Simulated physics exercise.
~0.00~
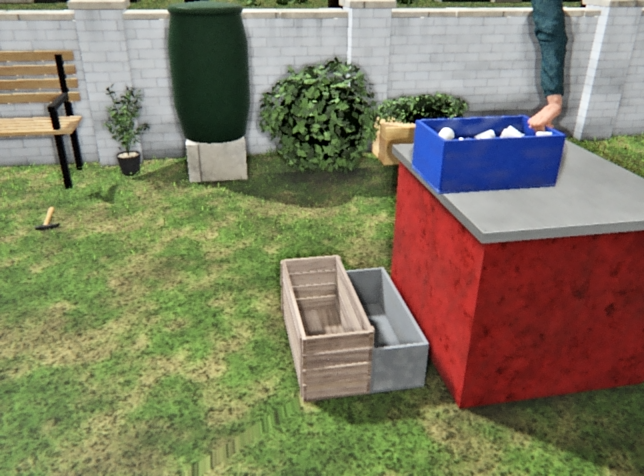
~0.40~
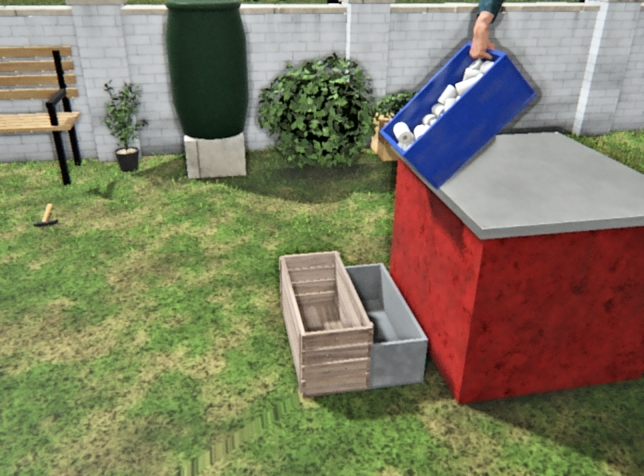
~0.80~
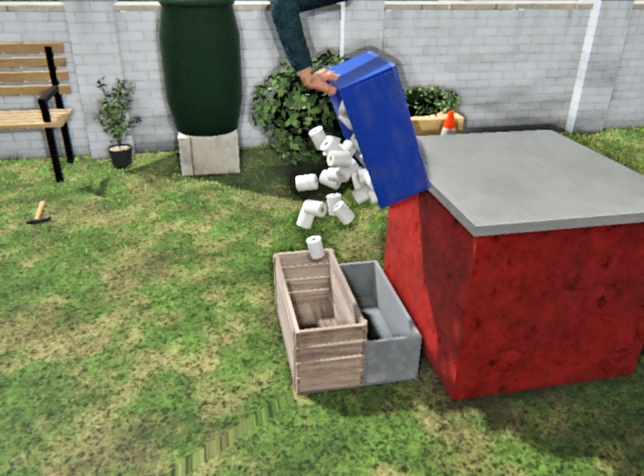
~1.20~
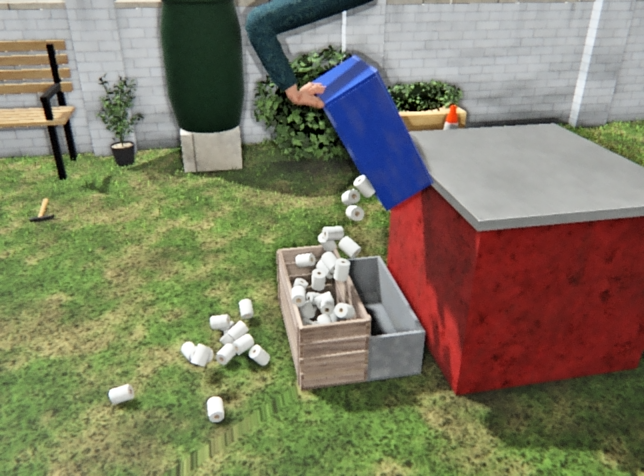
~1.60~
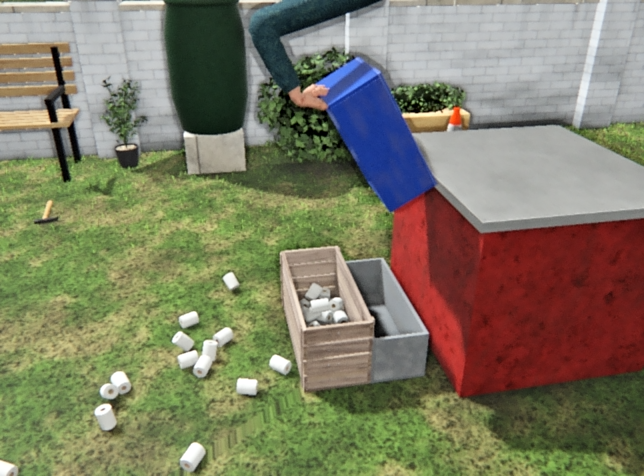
The clip opens on a garden where a blue tote of white paper rolls sits on a red bench with a grey top, above an empty grey tote and a wooden bin on the grass. A hand lifts the blue tote and tips it over the bench's left end. As it turns past upright, rolls tumble out in a cluster toward the wooden bin. Many drop into the bin, while others land on the grass beyond it and scatter left. Finally the arm holds the blue tote tilted, with rolls in the wooden bin, more strewn on the lawn, and none visible in the grey tote.
